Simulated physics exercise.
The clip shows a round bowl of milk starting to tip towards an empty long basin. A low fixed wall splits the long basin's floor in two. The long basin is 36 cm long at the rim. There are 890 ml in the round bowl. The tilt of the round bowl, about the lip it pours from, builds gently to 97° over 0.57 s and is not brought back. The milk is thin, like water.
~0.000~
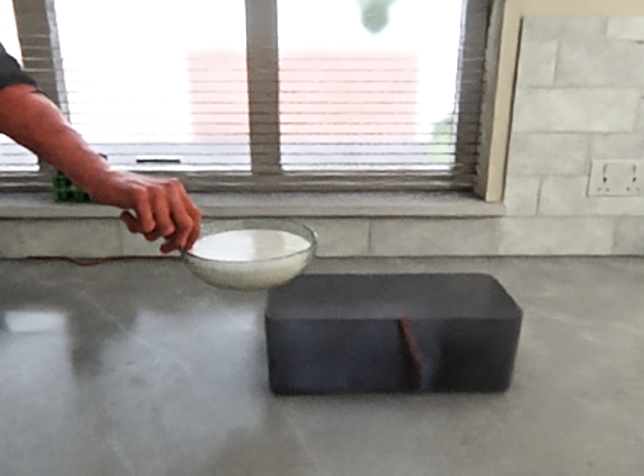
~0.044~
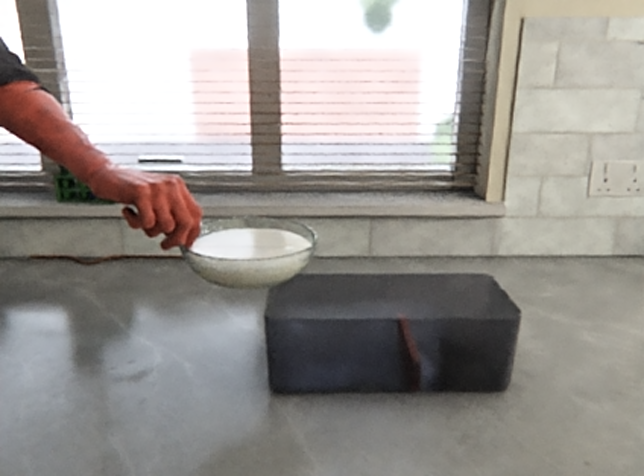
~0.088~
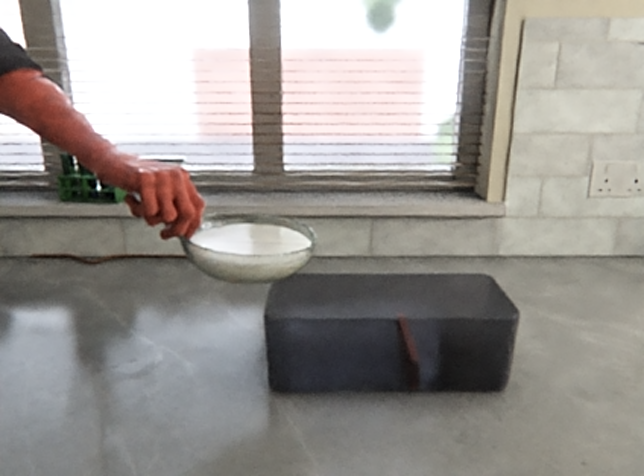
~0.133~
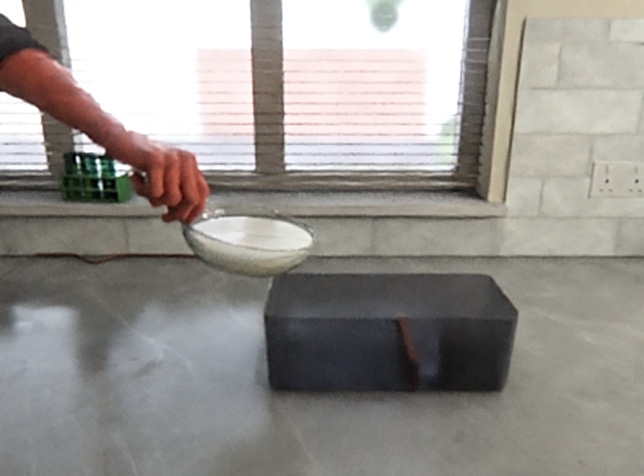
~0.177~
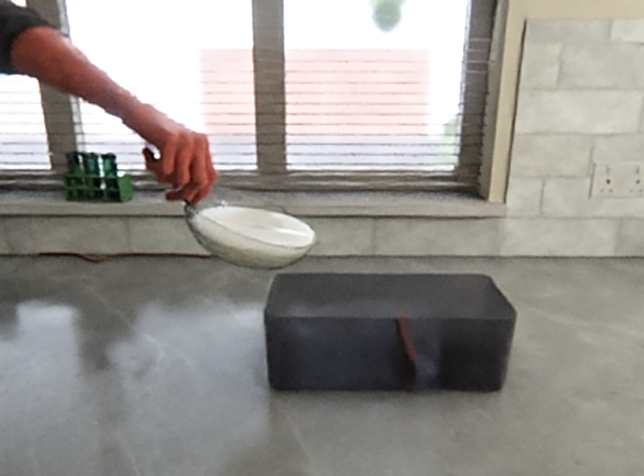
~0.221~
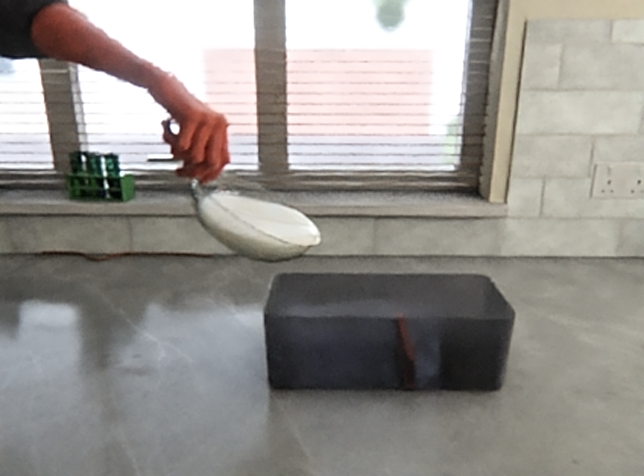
We see a hand at the left holding a round glass bowl of white liquid above a dark long basin on a grey counter, then raising the bowl's left side so it tilts steadily more steeply to the right.
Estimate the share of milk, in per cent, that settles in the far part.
Roughly 24 per cent is past the wall.
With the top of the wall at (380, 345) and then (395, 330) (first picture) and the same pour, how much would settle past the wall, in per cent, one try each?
First 60, then 55 per cent.
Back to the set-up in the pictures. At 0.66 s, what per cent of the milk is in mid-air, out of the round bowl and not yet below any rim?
Near 2 in a hundred.
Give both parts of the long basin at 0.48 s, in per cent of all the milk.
Some 20 per cent left and 0 right.
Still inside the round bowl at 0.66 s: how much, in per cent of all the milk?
Near 0 in a hundred.
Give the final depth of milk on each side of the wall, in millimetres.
Left about 20 mm, right about 10 mm.
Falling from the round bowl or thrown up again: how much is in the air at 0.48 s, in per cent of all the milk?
About 68 per cent.
After 0.48 s the tilt is 91° and 14 per cent is still to pour, 19 is left of the wall and 0 right of it.
After 0.66 s the tilt is 97° and 0 per cent is still to pour, 71 is left of the wall and 28 right of it.
After 0.86 s the tilt is 97° and 0 per cent is still to pour, 64 is left of the wall and 20 right of it.
After 1.07 s the tilt is 97° and 0 per cent is still to pour, 67 is left of the wall and 24 right of it.
In the end 67 per cent lies left of the wall, 24 right of it and 9 outside.
